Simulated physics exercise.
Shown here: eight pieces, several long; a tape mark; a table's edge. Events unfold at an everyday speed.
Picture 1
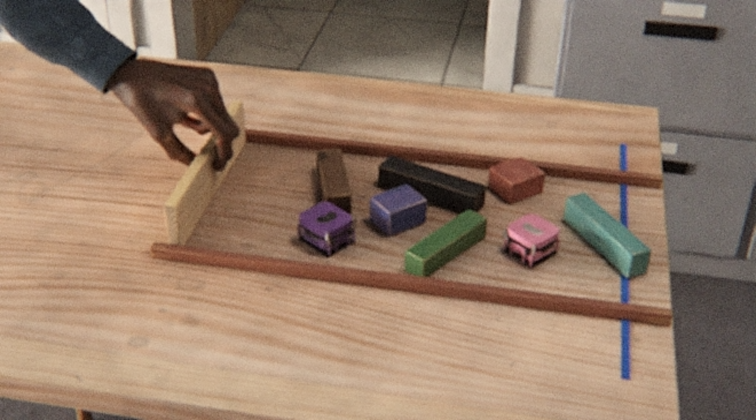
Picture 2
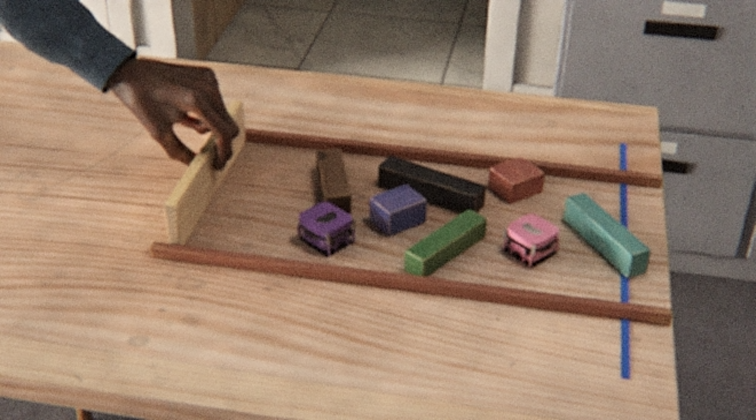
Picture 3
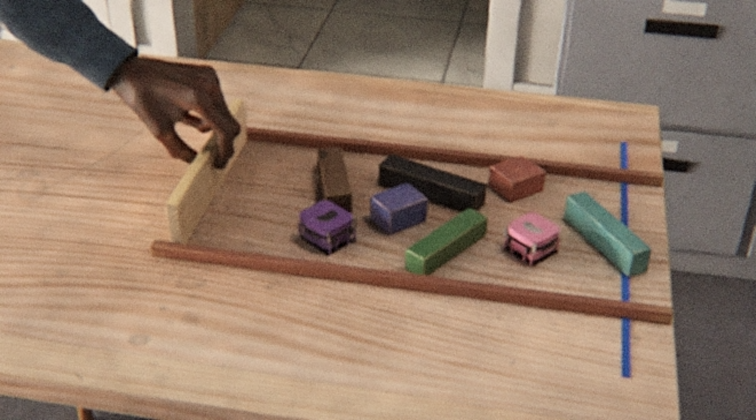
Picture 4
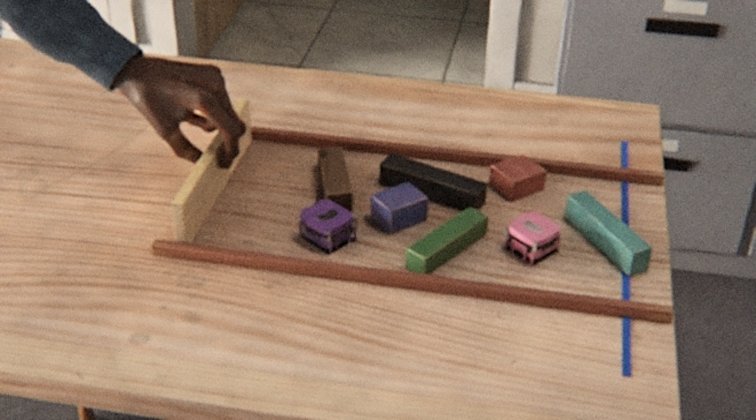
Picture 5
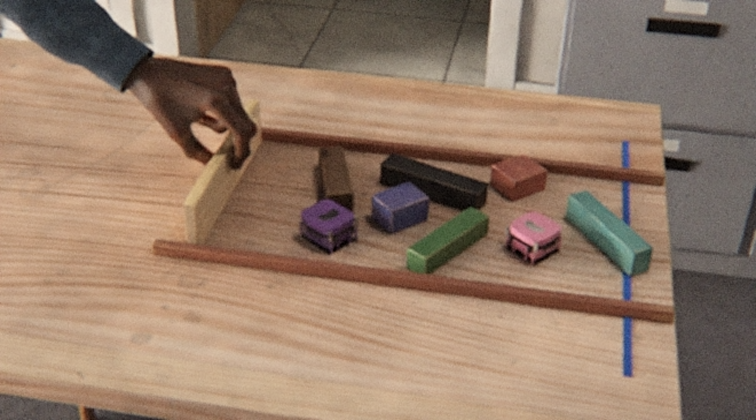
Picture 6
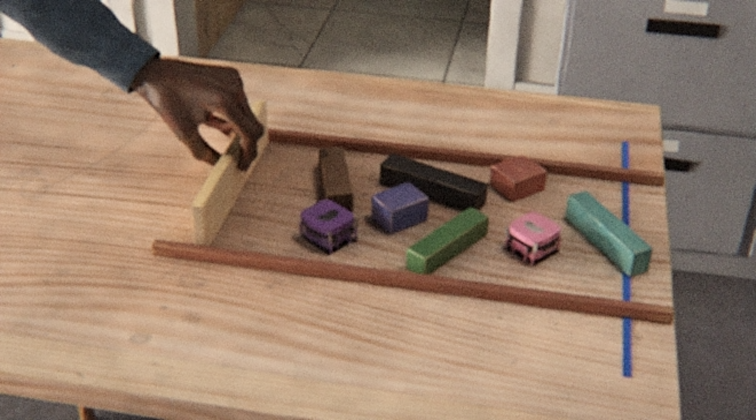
A dark-skinned hand in a blue-grey sleeve holds a pale board upright at the left of a wooden table, seen from above at an angle, with grey drawers behind. Between two reddish-brown rails lie brown, black, purple, blue, green, red and pink pieces, plus a turquoise bar over blue tape at right. After barely moving, the board slides slightly right, touching nothing.
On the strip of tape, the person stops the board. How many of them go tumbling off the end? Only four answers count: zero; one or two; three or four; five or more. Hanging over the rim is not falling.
My answer: Five or more.
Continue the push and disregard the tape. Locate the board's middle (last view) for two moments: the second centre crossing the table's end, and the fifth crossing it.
Pixels, in order: Around (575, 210), around (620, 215).
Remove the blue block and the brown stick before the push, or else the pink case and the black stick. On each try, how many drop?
That gives 4 in the first case, then 4 in the second.
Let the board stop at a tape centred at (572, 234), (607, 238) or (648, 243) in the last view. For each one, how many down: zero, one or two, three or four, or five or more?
Counts as listed: One or two / 3 or 4 / 5 or more.
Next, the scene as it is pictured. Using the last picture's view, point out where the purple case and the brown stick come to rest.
For the purple case it's (651, 260), and for the brown stick it's (641, 217).
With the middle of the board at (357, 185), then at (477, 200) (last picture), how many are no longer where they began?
At the first place 4, at the second 8.
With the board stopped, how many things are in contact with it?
Number: 2.
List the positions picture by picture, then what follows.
In the first frame, turquoise bar (606, 234); pink case (532, 241); red block (516, 180); board (209, 171); tape (624, 243).
In the second frame, pink case (532, 241); green bar (446, 244).
In the third frame, red block (517, 179); black stick (432, 184).
In the fourth frame, turquoise bar (607, 231); board (215, 168).
In the fifth frame, pink case (534, 239); blue block (400, 208).
In the sixth frame, turquoise bar (607, 232); pink case (534, 239); red block (518, 178); board (233, 171); tape (626, 241).
Early on, none off yet; turquoise bar at rest near (607, 232); pink case at rest near (534, 239); red block at rest near (518, 178).
A while later, none off yet; turquoise bar travelled a little near (640, 230); pink case travelled about its own width near (595, 256); red block travelled about its own width near (567, 181).
Finally, the number that fall off is five or more; lost, blue block, black stick, green bar, red block, pink case and turquoise bar.
